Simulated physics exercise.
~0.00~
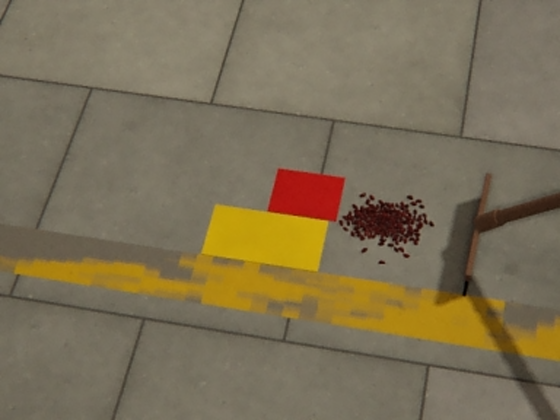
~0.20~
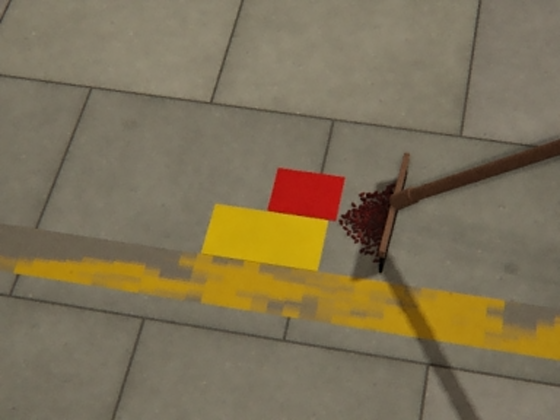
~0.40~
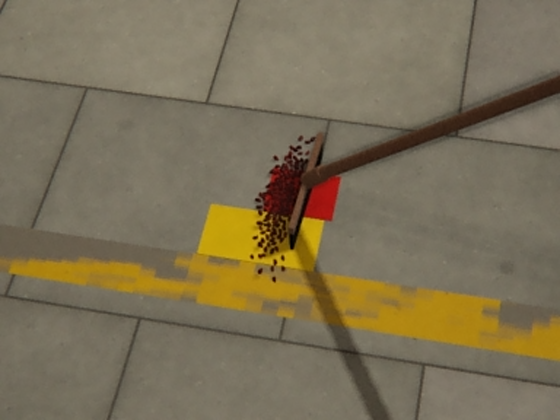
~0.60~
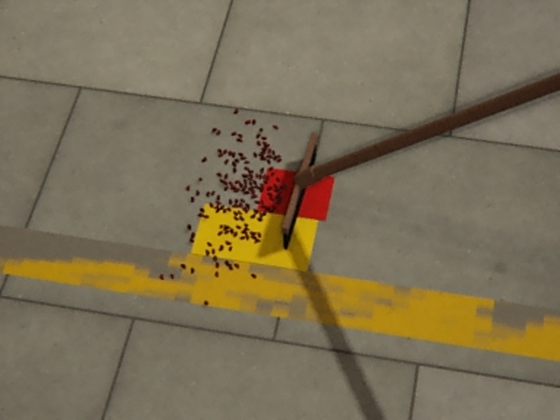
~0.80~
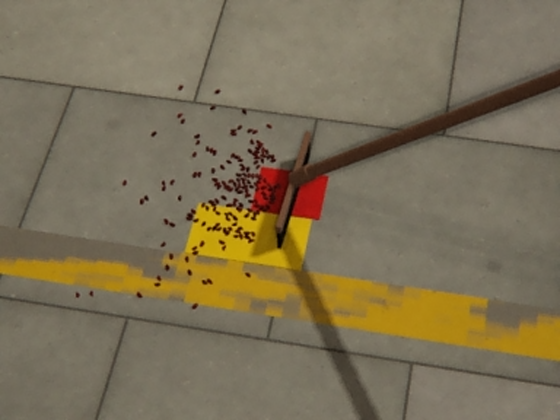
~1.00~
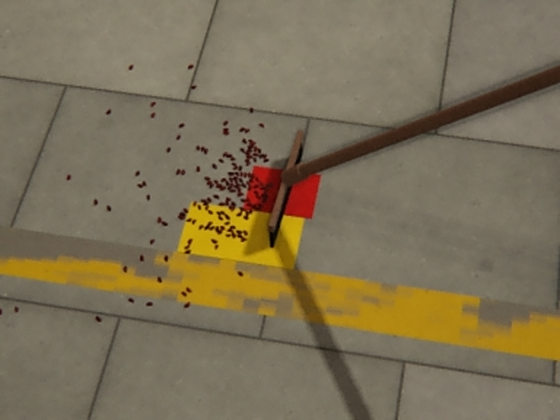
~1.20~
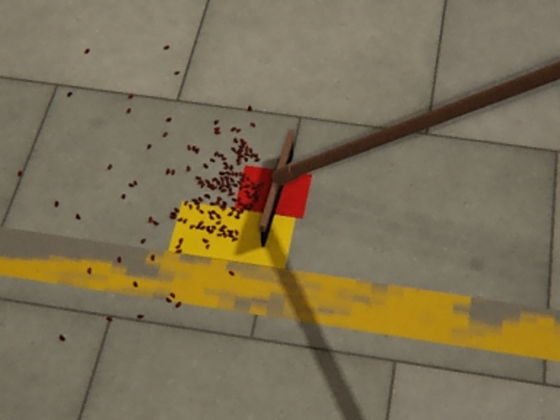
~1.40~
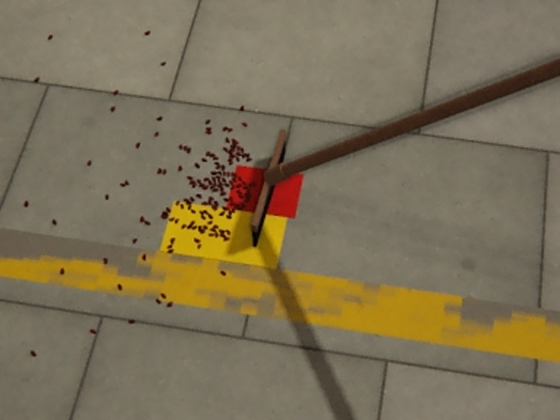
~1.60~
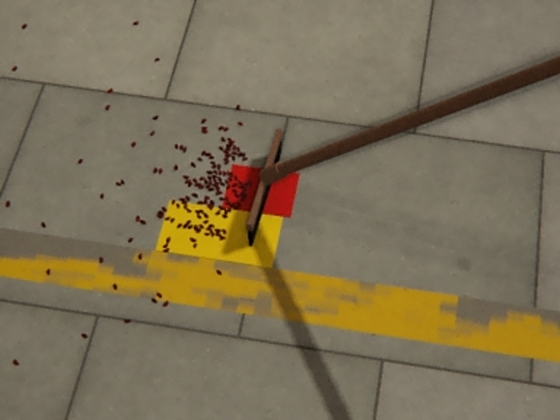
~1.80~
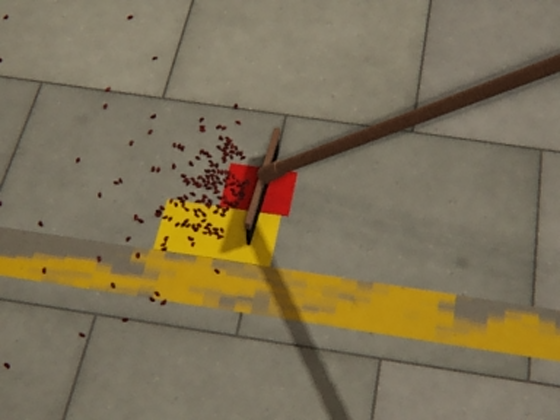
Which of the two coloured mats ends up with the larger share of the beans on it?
The yellow mat ends up with more of the beans, while only a small share stays on the red mat.
A long-handled blade pushes dark red beans left over two mats, then stops as they scatter.
